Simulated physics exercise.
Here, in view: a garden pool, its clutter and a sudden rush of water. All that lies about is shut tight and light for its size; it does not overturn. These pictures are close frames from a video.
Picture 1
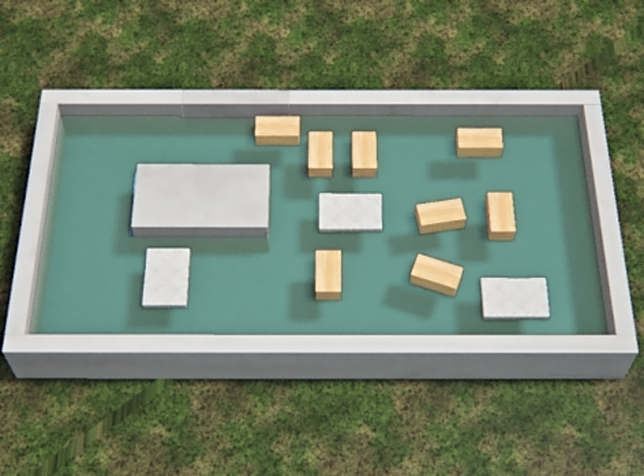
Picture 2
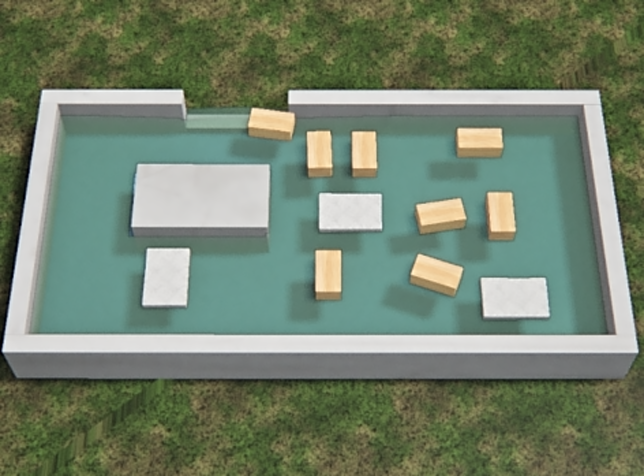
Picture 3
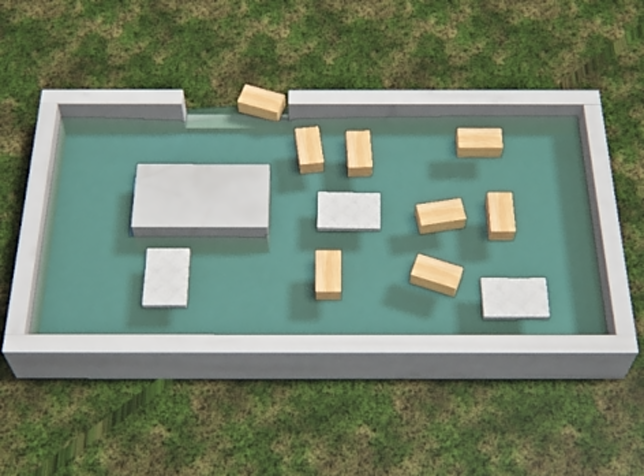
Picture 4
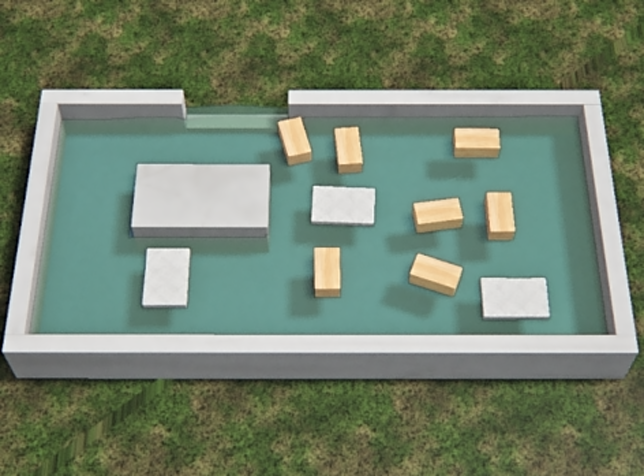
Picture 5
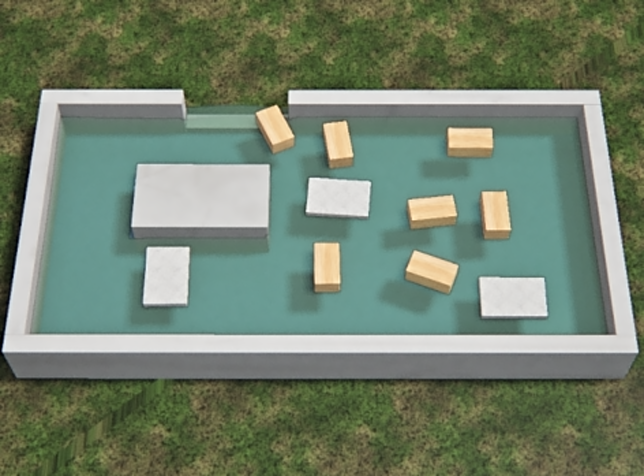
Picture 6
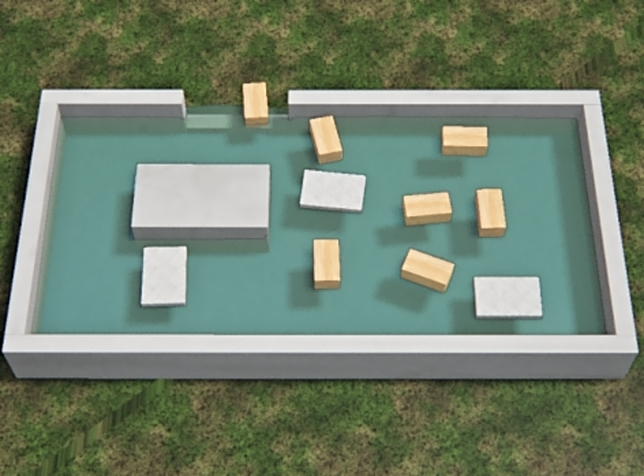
We see tan blocks and pale slabs floating in a walled pool around a large grey block. A gap opens in the back wall; the nearest tan block passes out through it, another moves into the opening, and others drift leftward.
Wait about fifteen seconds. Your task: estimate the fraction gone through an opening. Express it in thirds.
The portion will probably sit in the middle band.
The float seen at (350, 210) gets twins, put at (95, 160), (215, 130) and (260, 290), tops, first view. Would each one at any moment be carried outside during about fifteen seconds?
Okay, one at a time: Gets out, next gets out, last does not get out.
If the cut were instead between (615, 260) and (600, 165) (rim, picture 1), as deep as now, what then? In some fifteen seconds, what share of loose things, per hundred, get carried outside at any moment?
60 %.
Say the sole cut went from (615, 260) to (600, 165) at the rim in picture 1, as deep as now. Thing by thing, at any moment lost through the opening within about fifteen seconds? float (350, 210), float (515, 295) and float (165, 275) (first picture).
Escapes, escapes, remains.
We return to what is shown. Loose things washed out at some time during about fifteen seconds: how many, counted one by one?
The figure is 4.
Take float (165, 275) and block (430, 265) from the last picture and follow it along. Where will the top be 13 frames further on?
I'd expect them close to (108, 262) and (396, 260).
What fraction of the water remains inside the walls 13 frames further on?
I'd say close to 74 percent.
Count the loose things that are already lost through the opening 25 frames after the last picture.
My count is 4.
A moment on, 2 of 11 are out; 9 afloat.
Next, 4 of 11 are out; 7 afloat.
Later, 4 of 11 are out; 7 afloat.
In the end, 4 of 11 are out; 7 afloat.
